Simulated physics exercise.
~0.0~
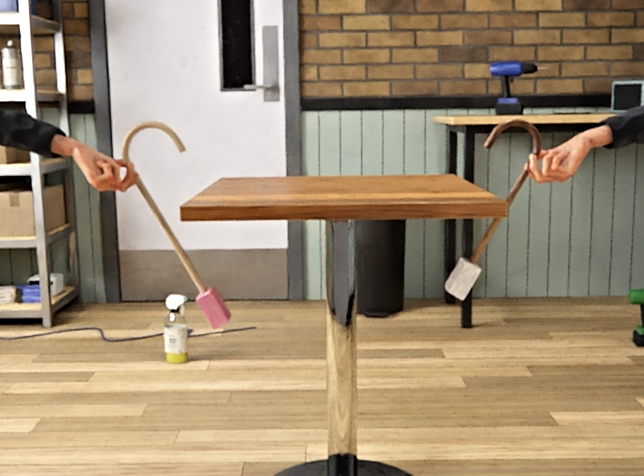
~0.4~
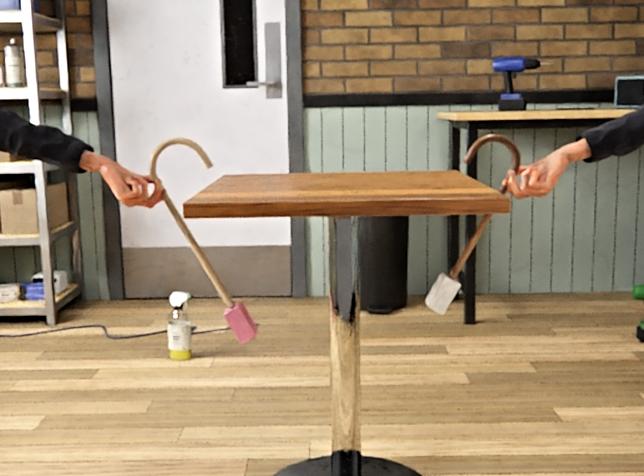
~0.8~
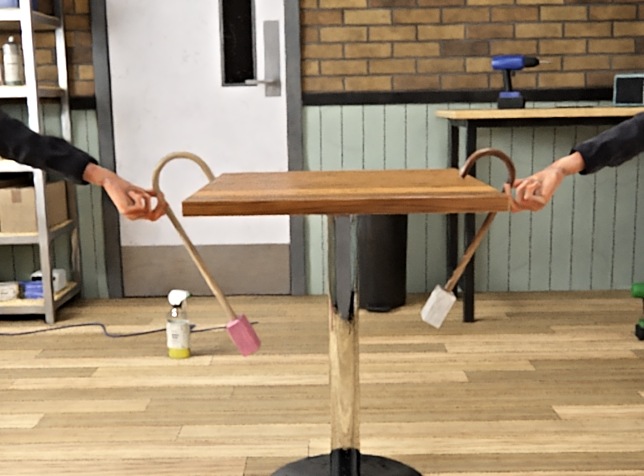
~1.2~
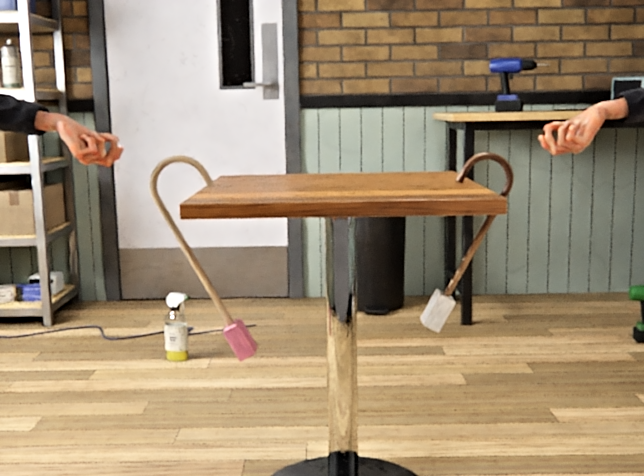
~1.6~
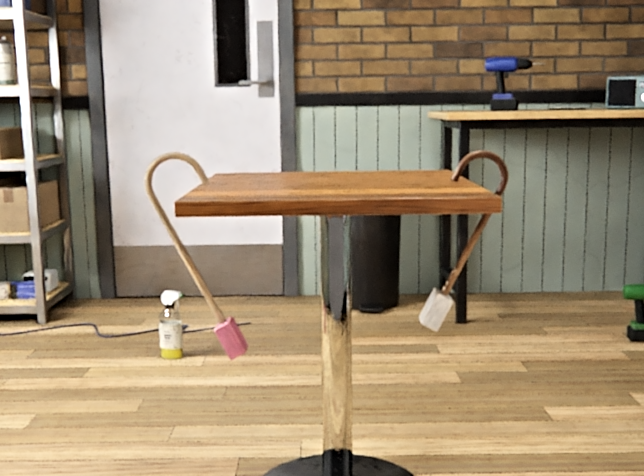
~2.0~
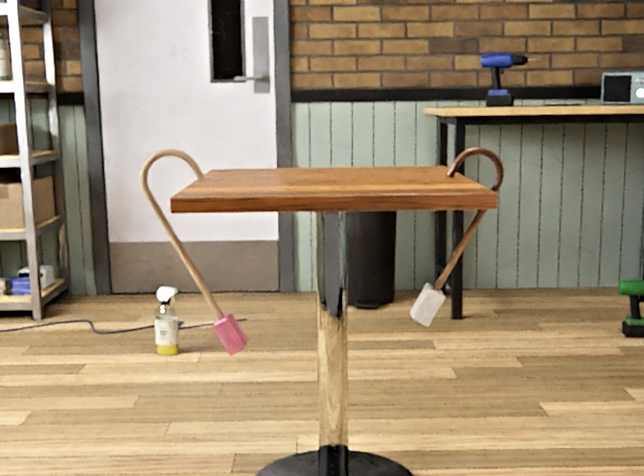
A pink brush and a white brush with hooked handles are lowered by two hands onto opposite edges of a wooden table. The hands let go and draw back out of view, and both brushes stay hooked on the edges, hanging with their heads angled inward beneath the top.
